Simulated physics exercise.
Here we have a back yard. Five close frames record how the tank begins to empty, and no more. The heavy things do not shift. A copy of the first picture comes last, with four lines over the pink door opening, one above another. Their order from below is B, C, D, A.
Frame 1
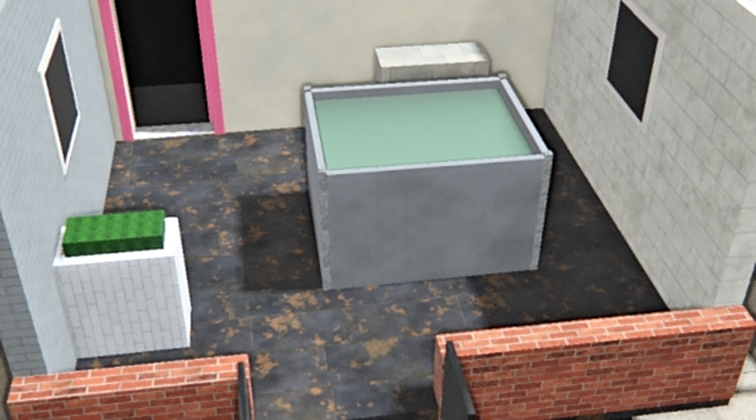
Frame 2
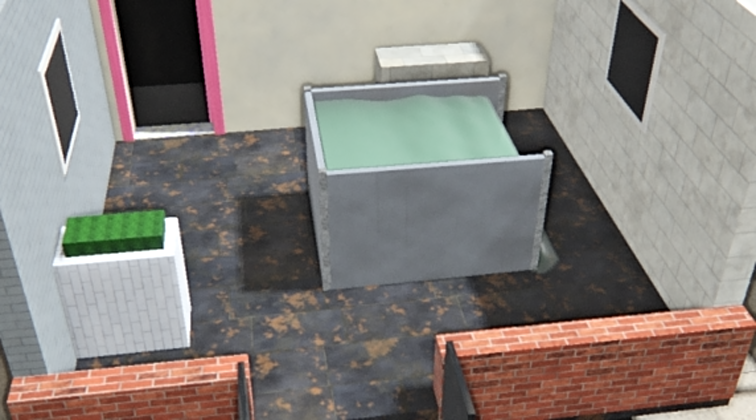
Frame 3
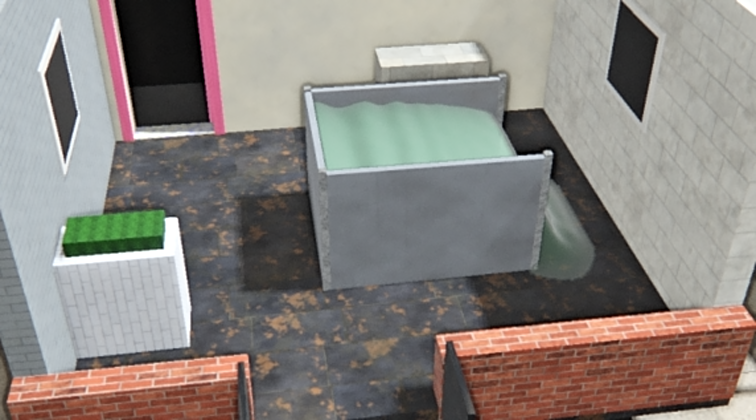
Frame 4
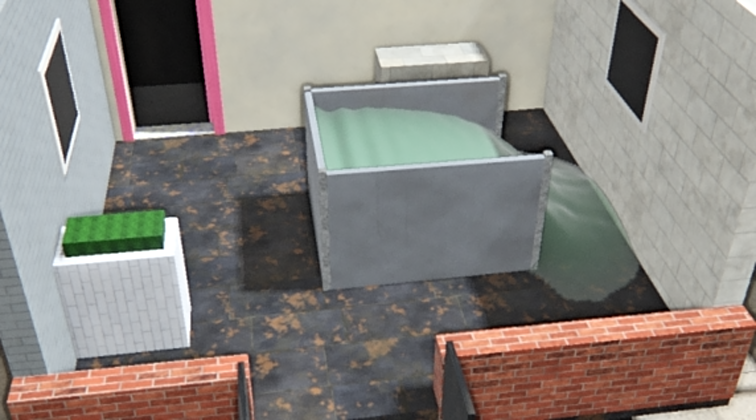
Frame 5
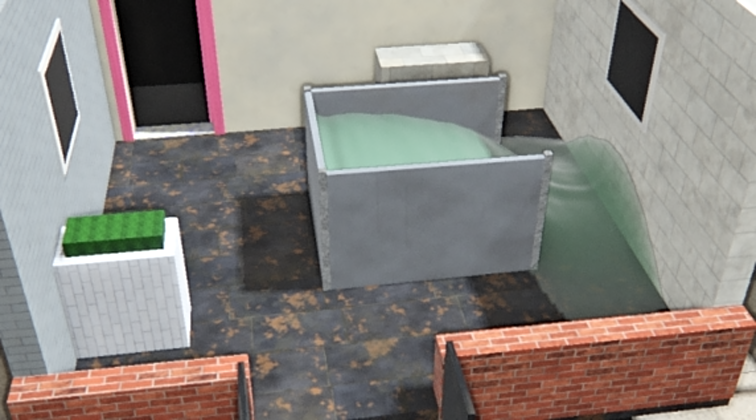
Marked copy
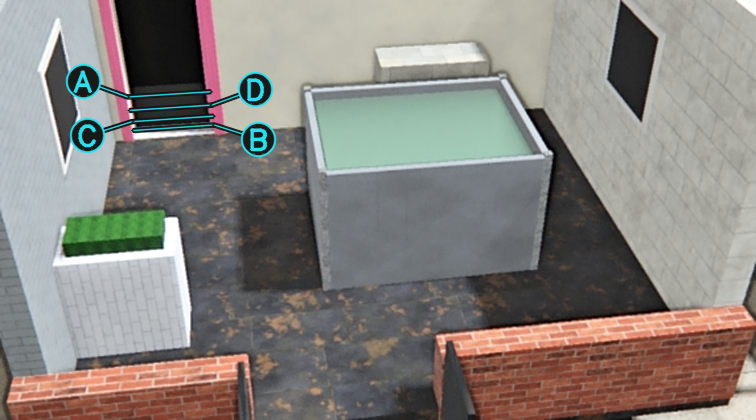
The video shows a grey tank of greenish water in a walled back yard; its right side disappears, and the water pours out to the right, spreading across the dark ground and washing up against the right-hand wall.
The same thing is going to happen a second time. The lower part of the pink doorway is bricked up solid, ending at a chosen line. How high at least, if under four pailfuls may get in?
That is line C.
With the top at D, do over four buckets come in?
No, that is safe.
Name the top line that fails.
That is line B.
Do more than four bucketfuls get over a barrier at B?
Yes.
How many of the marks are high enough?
Three of them.
In cyan, A at (169, 94); B at (174, 127); C at (172, 118); D at (171, 107); from the bottom up B, C, D, A.
Choosing A, nothing gets over.
Choosing B, about 13 bucketfuls get in.
Choosing C, a bucket or two gets in.
Choosing D, nothing gets over.
